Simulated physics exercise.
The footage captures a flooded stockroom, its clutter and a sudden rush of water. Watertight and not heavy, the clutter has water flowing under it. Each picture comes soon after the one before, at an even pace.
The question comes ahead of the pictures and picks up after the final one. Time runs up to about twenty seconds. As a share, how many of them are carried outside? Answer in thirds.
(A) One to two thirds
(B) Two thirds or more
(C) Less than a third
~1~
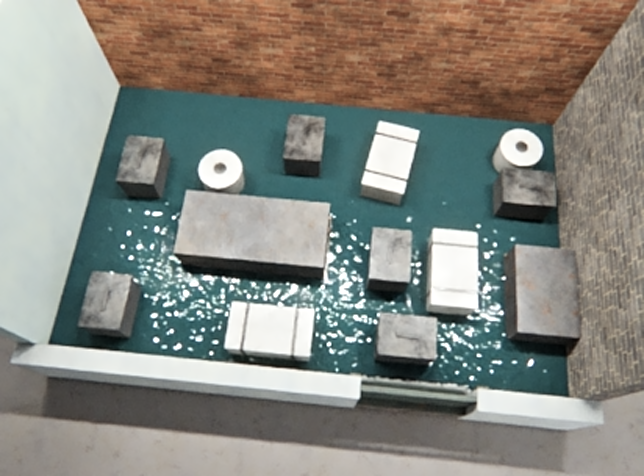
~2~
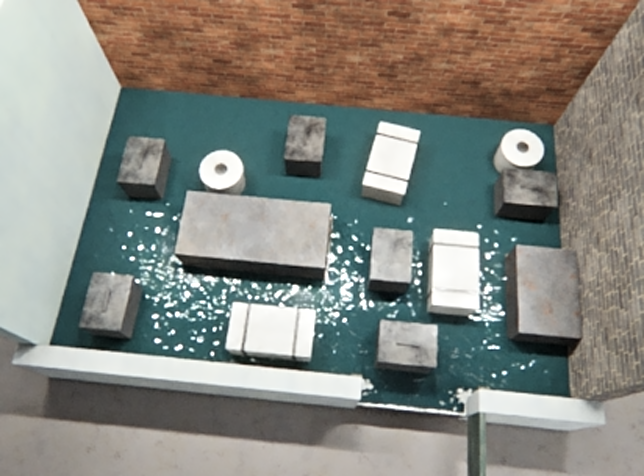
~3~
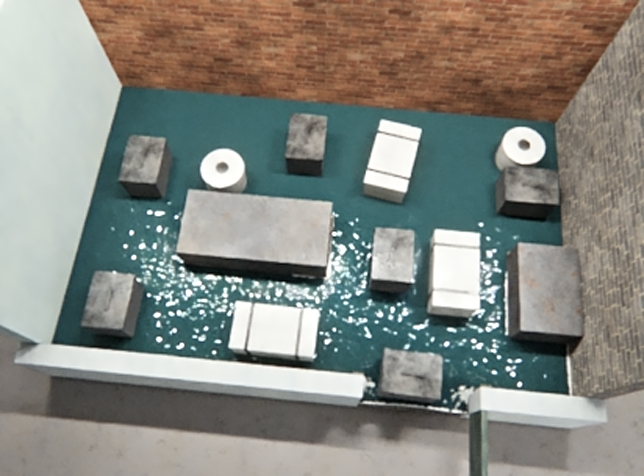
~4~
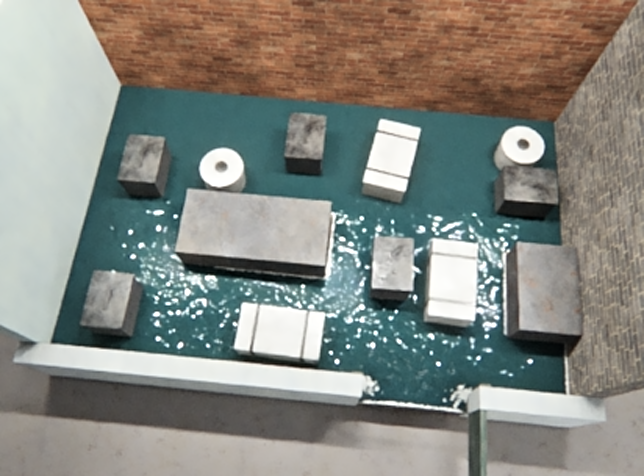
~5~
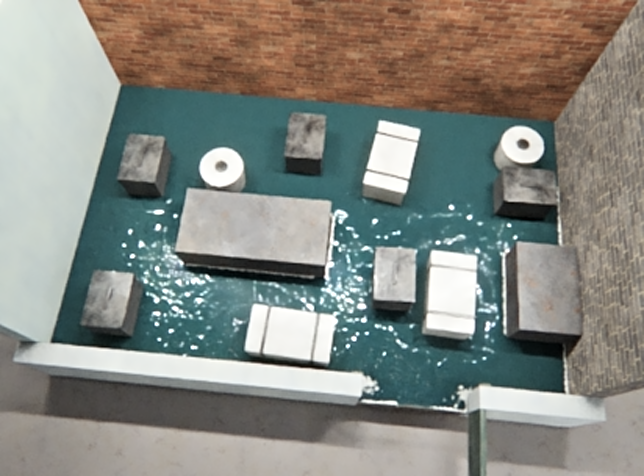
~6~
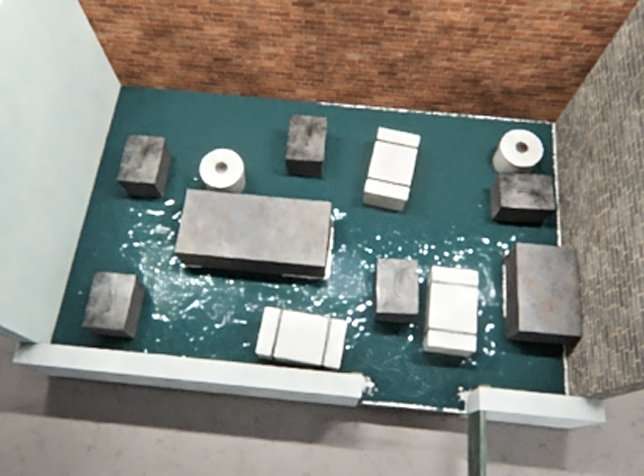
B, two thirds or more.
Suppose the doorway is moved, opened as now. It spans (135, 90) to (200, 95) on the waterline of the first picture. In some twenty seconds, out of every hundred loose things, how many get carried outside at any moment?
Fraction out: Near 50 %.
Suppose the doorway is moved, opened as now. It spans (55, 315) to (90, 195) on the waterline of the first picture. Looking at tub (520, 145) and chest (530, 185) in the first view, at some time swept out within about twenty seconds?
Held back / held back.
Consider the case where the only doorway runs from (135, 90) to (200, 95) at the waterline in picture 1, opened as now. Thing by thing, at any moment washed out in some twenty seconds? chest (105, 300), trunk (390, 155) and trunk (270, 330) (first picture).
Object one: Leaves; object two: Leaves; object three: Remains.
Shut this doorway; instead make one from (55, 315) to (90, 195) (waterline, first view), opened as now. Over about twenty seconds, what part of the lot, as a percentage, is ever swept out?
Near 60 percent.
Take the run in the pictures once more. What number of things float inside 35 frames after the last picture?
Tally at that point: 4.
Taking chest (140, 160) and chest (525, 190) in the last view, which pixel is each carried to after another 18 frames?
The first should be around (144, 195) and the second around (477, 275).
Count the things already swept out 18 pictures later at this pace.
Tally: 4.
A moment on, 3 of 11 are out; 8 afloat.
Next, 4 of 11 are out; 7 afloat.
Later, 7 of 11 are out; 4 afloat.
In the end, 8 of 11 are out; 3 afloat.
